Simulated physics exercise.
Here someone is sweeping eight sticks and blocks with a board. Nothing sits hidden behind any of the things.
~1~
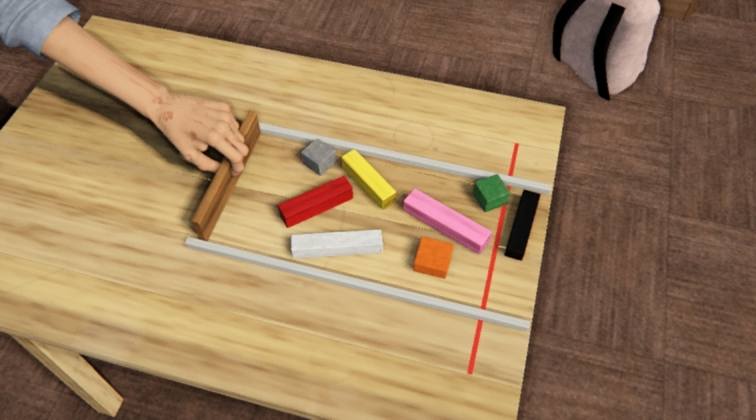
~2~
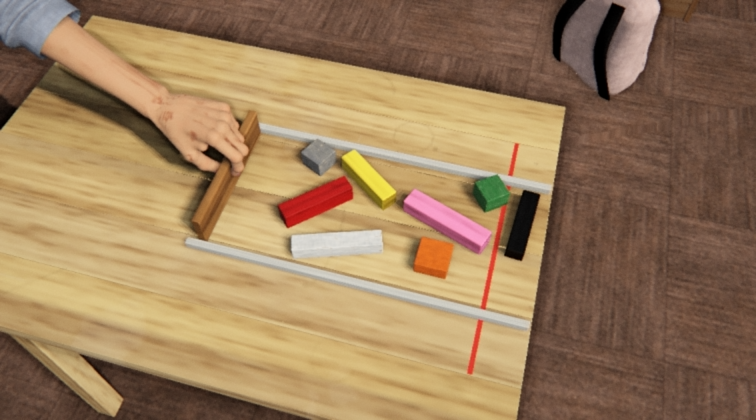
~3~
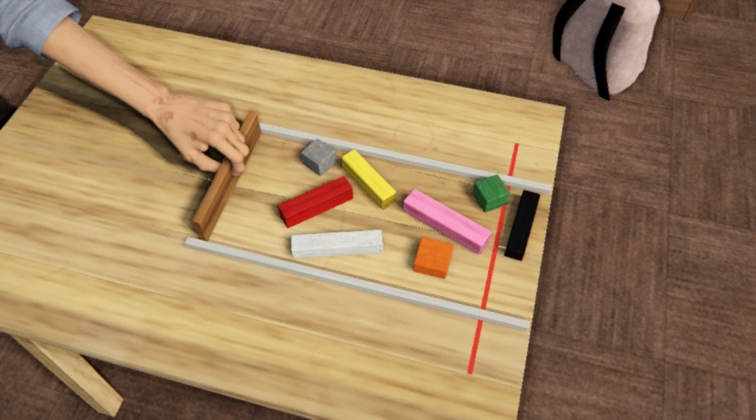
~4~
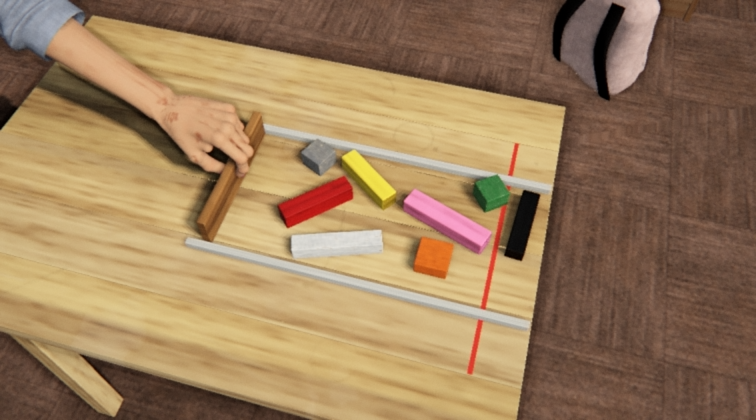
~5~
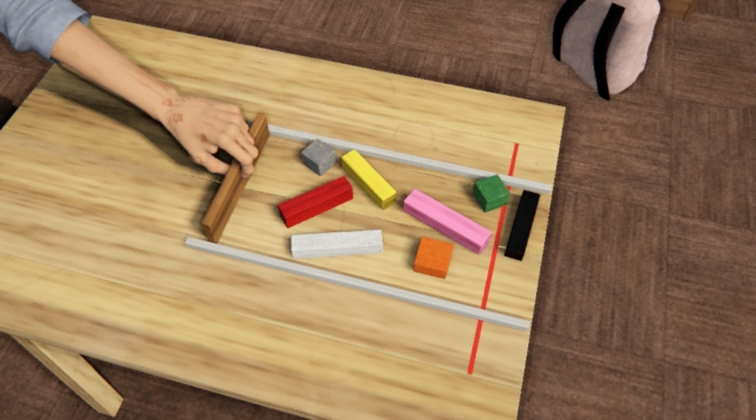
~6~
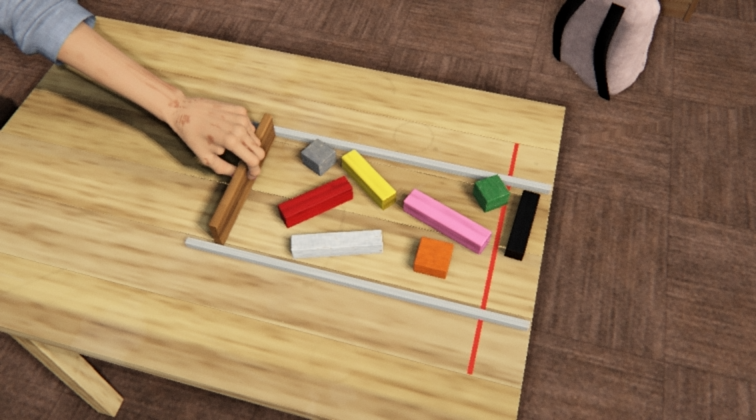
The video shows a hand holding a wooden board upright on a table and sliding it slightly to the right between two pale rails, while the colourful sticks and blocks ahead of it, near a red line, stay still.
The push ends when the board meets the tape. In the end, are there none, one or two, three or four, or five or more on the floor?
There are three or four on the floor.
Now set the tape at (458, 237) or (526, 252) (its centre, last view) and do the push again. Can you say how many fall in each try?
1 and 6 down on the floor.
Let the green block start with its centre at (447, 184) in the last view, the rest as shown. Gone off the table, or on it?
If so, it ends up falling.
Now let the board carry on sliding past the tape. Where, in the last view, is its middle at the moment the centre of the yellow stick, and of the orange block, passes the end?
Yellow stick: (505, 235); orange block: (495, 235).
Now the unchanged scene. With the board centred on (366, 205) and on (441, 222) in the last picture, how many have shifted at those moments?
Note: First position 6; second position 8.
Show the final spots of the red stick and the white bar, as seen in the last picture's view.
In the last picture the red stick sits at (507, 240) while the white bar sits at (522, 277).
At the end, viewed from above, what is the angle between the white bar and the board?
Around 30 degrees.
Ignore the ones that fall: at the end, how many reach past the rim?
In total, 3 of them.
A little later, none off yet; black stick at rest near (523, 225); green block at rest near (491, 193); pink stick at rest near (447, 222).
When it is over, the number that fall off is three or four; down, pink stick, green block and black stick.
